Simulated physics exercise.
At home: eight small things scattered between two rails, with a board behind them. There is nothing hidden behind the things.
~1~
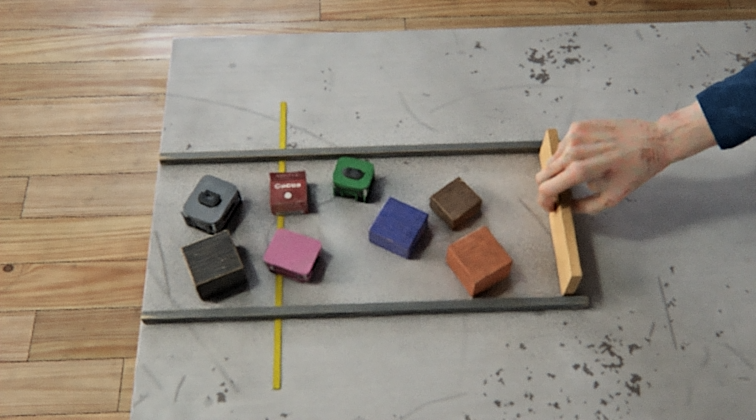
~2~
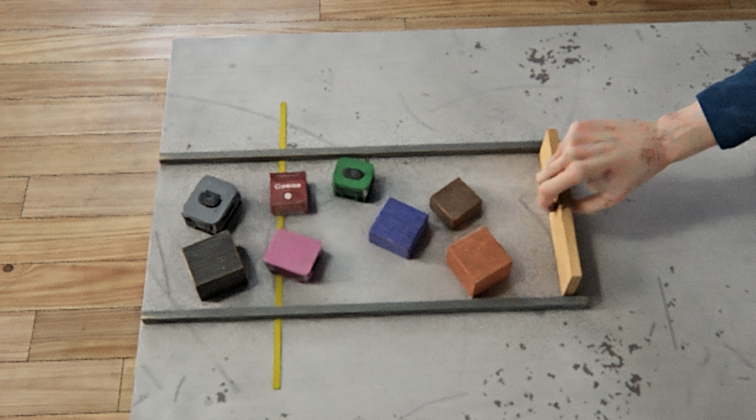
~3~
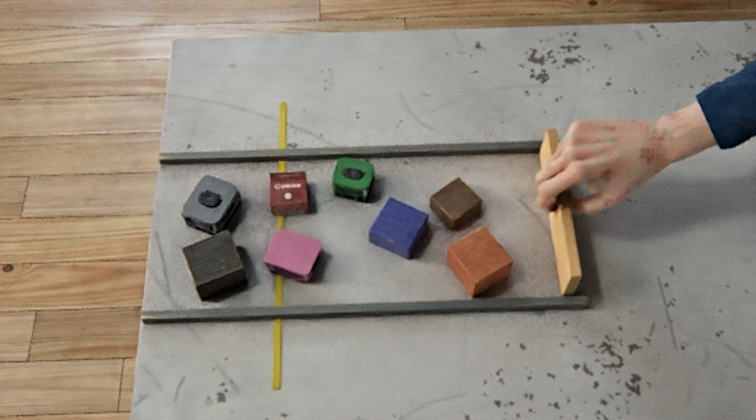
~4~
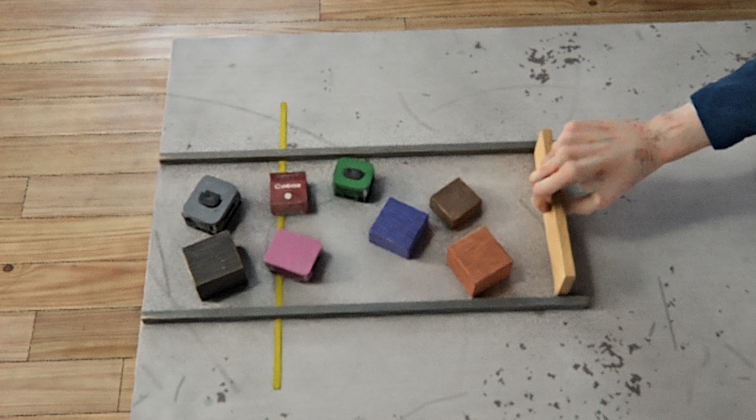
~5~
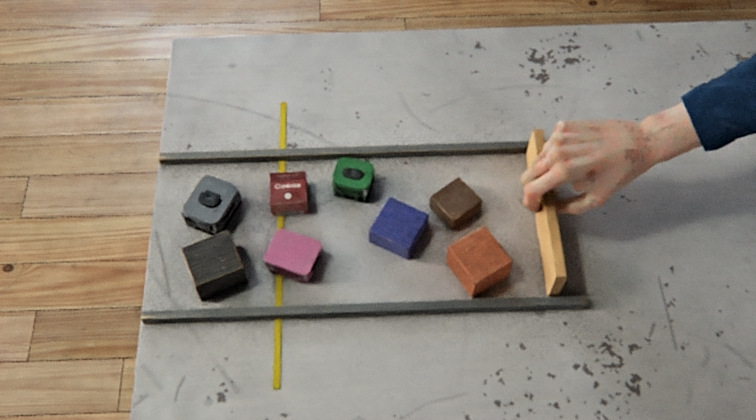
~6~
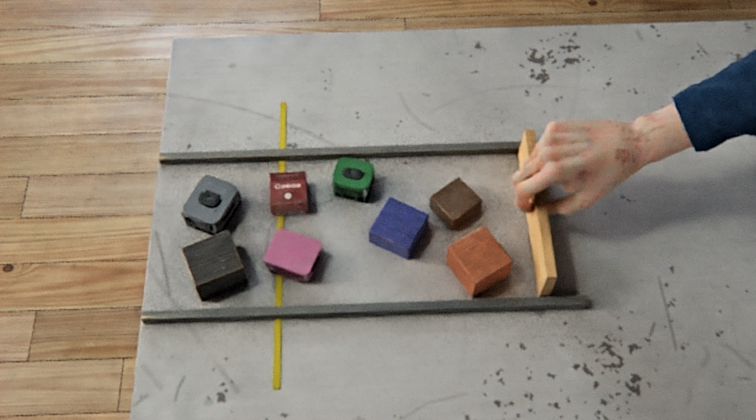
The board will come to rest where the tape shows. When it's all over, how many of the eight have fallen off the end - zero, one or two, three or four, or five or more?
Zero have fallen off.
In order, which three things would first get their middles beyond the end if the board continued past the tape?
The black block goes first, followed by the grey case and then the pink case.
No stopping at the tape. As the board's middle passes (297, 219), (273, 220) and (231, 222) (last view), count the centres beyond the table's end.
Place by place: 0, 1 and 2.
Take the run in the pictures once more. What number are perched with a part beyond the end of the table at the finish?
Count of overhanging things: 1.
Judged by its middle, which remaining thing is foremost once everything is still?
The one you want is the black block.
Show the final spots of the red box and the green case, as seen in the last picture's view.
Final centres, first then second: (223, 183), (266, 170).
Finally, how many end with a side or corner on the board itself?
That makes 3.
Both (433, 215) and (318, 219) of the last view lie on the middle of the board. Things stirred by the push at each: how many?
At the first place 3, at the second 7.
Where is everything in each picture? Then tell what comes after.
In the first frame, grey case (212, 206); black block (215, 265); red box (289, 193); board (560, 211); tape (280, 232).
In the second frame, black block (215, 265); brown block (455, 203).
In the third frame, red box (289, 193); pink case (294, 257).
In the fourth frame, grey case (212, 206); blue block (399, 228).
In the fifth frame, black block (215, 265); board (545, 211).
In the sixth frame, grey case (212, 206); black block (215, 265); red box (289, 193); board (537, 211); tape (280, 232).
Soon after, none off yet; grey case at rest near (212, 206); black block at rest near (215, 265); red box at rest near (289, 193).
In the end, the number that fall off is zero.
